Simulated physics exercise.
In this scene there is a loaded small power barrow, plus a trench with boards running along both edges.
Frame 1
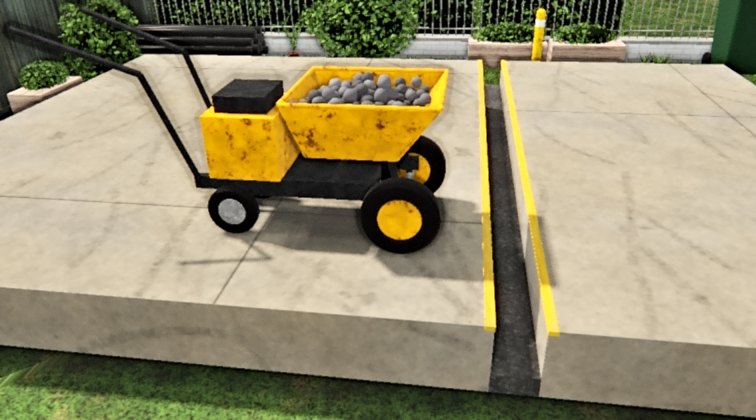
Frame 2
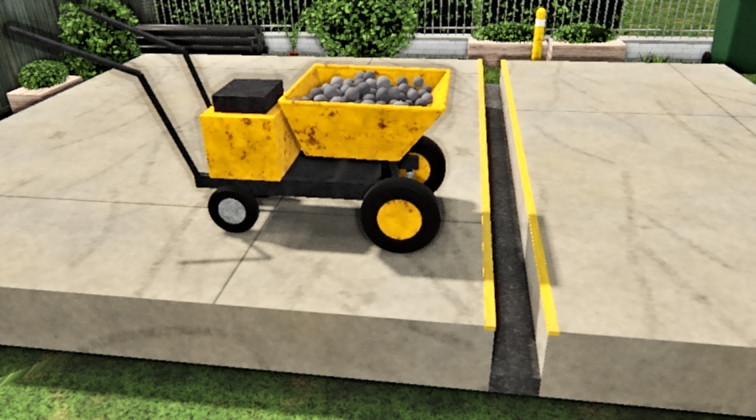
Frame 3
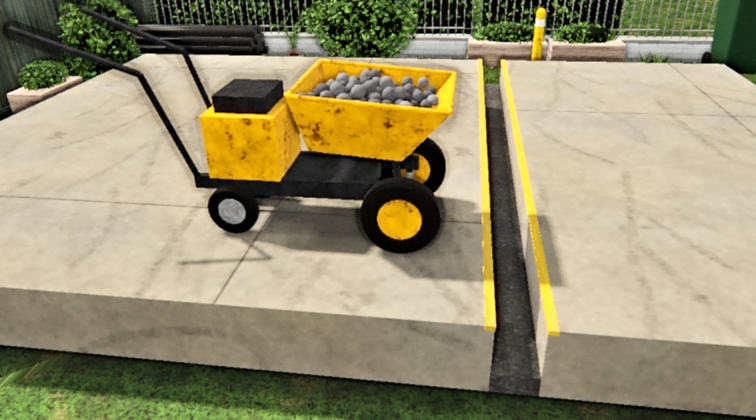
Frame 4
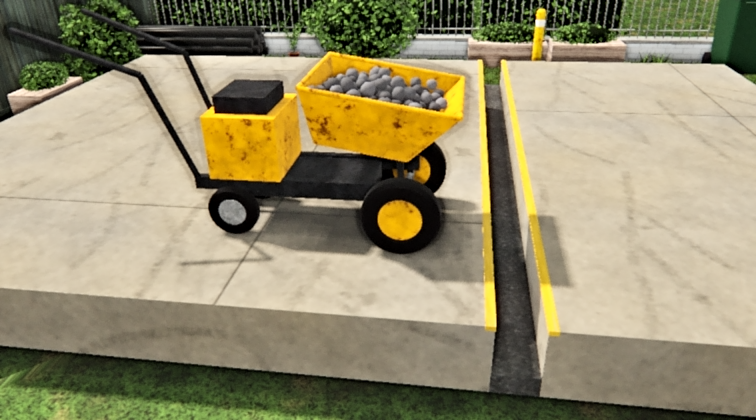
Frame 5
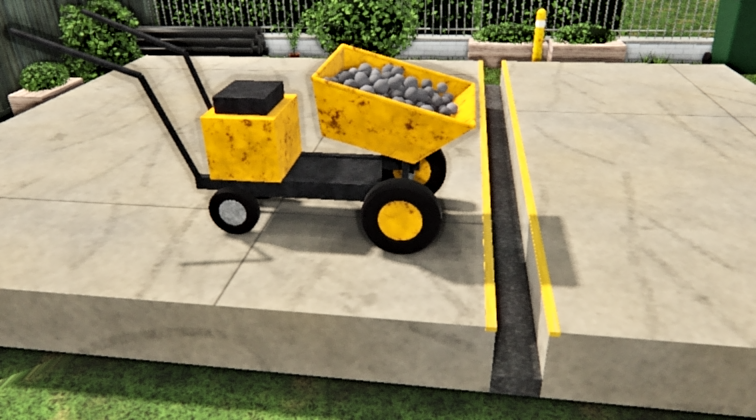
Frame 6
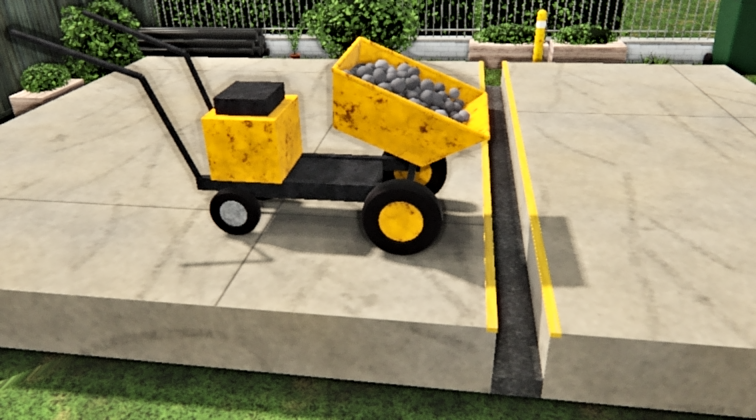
To begin with, a small yellow power barrow loaded with round grey cobbles stands on concrete slabs beside a narrow, yellow-edged trench, its skip level. The skip then tips slightly forward to the right, and its tilt steepens until it is clearly slanted, the cobbles still inside and the wheels unmoved.
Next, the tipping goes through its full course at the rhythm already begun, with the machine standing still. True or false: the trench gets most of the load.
False.
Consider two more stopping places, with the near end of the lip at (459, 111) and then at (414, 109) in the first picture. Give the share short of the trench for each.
0 and 0 percent, in that order.
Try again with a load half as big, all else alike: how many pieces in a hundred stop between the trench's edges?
It would be around 50 per cent.
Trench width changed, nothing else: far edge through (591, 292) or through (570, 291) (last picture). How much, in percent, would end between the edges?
I'd expect close to 100 in a hundred and then close to 80 in a hundred.
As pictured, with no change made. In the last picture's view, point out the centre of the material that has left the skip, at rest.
I'd put the middle somewhere around (554, 229).
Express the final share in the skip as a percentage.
Close to 15 per cent, give or take.
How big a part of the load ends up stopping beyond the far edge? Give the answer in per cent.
It works out to close to 55 per cent.
Just after the last frame, skip tipped steeply; every one in the skip.
A moment on, skip tipped right over; roughly two thirds in the skip; about a tenth in or heaped over the trench; roughly a quarter beyond it.
Further on, skip tipped right over; roughly a quarter in the skip; roughly a quarter in or heaped over the trench; roughly half beyond it.
When it is over, skip tipped right over; roughly a quarter in the skip; roughly a quarter in or heaped over the trench; roughly half beyond it.
